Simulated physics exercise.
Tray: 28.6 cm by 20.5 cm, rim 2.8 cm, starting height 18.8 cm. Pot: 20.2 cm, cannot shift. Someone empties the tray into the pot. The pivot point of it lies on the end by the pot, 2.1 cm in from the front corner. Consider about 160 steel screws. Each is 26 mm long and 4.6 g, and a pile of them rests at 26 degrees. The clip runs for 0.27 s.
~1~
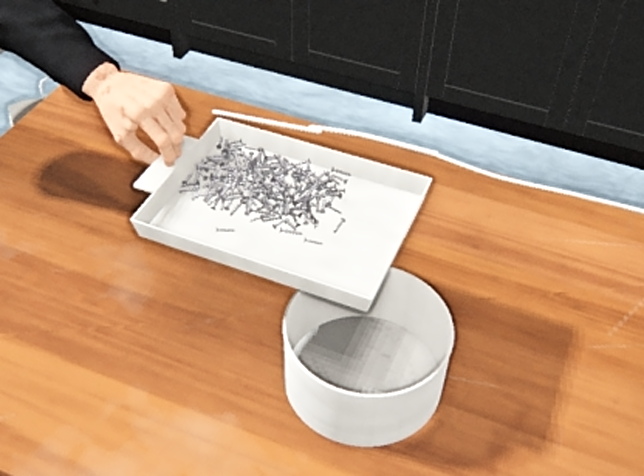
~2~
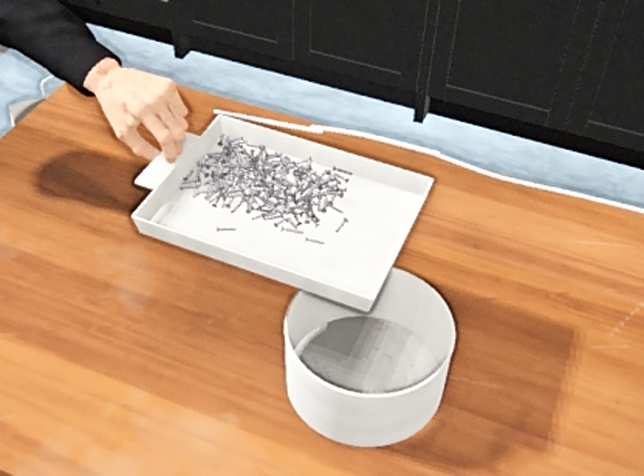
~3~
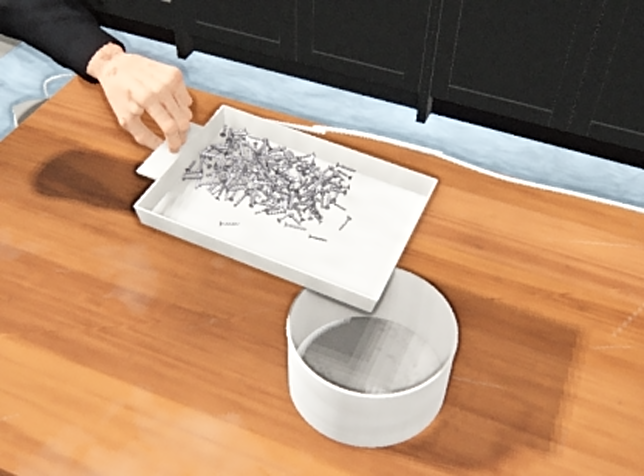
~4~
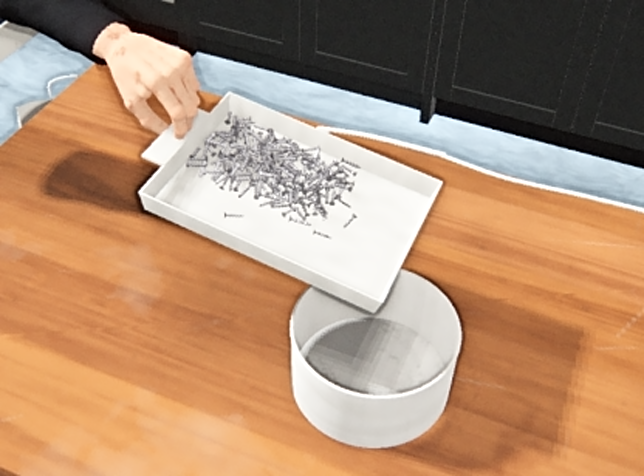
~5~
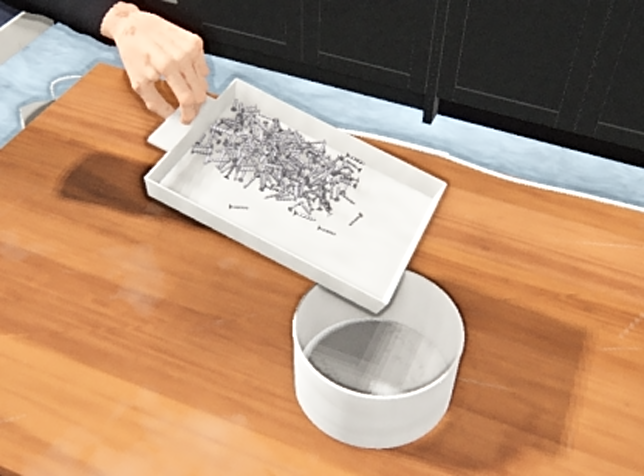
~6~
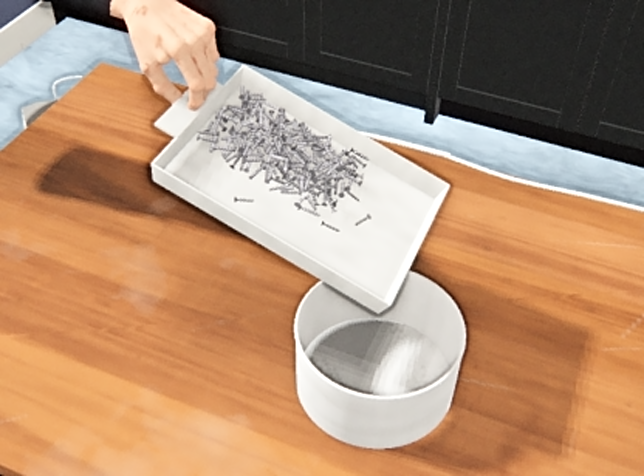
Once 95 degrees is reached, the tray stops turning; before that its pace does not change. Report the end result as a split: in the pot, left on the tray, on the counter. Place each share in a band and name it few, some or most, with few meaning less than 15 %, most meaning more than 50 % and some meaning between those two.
In the end: Pot some, tray few, counter most.
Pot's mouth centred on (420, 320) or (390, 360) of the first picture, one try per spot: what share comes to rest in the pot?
Close to 75 in a hundred, then close to 25 in a hundred.
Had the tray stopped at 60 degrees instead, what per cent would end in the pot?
10 percent.
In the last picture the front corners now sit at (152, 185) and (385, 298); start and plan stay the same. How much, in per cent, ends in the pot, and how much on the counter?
Split: Pot = 35, counter = 65.
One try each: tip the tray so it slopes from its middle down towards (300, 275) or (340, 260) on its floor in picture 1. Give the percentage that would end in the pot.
That would be close to 55 per cent and then close to 70 per cent.
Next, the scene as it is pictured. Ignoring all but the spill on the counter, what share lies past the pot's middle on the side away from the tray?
That works out to about 90 percent.
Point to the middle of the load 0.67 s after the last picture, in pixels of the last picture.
Roughly pixel (443, 236).
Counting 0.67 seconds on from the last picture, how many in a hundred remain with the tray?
It comes to near 55 per cent.
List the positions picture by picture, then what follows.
The first picture shows tray tilt 0 degrees, front corners at (137, 218) and (368, 294); middle of the pieces at (262, 188); pot at (369, 325).
The second picture shows tray tilt 1 degrees, front corners at (138, 215) and (370, 295); middle of the pieces at (263, 186).
The third picture shows tray tilt 4 degrees, front corners at (141, 205) and (374, 295), lowest corner right back; middle of the pieces at (266, 180).
The fourth picture shows tray tilt 9 degrees, front corners at (146, 191) and (379, 297), lowest corner right back; middle of the pieces at (271, 172).
The fifth picture shows tray tilt 14 degrees, front corners at (152, 178) and (384, 298), lowest corner right back; middle of the pieces at (276, 163).
The sixth picture shows tray tilt 19 degrees, front corners at (158, 164) and (388, 299), lowest corner right back; middle of the pieces at (281, 155); pot at (380, 327).
Then, 0.40 s after the last picture, tilt 55 degrees; the tray holds 100 %, the pot 0 %.
Then, 0.67 s after the last picture, tilt 80 degrees; the tray holds 55 %, the pot 5 %.
Then, 1.05 s after the last picture, tilt 95 degrees; the tray holds 25 %, the pot 20 %.
In the end, pot 30 %, tray 0 %, counter 70 %.
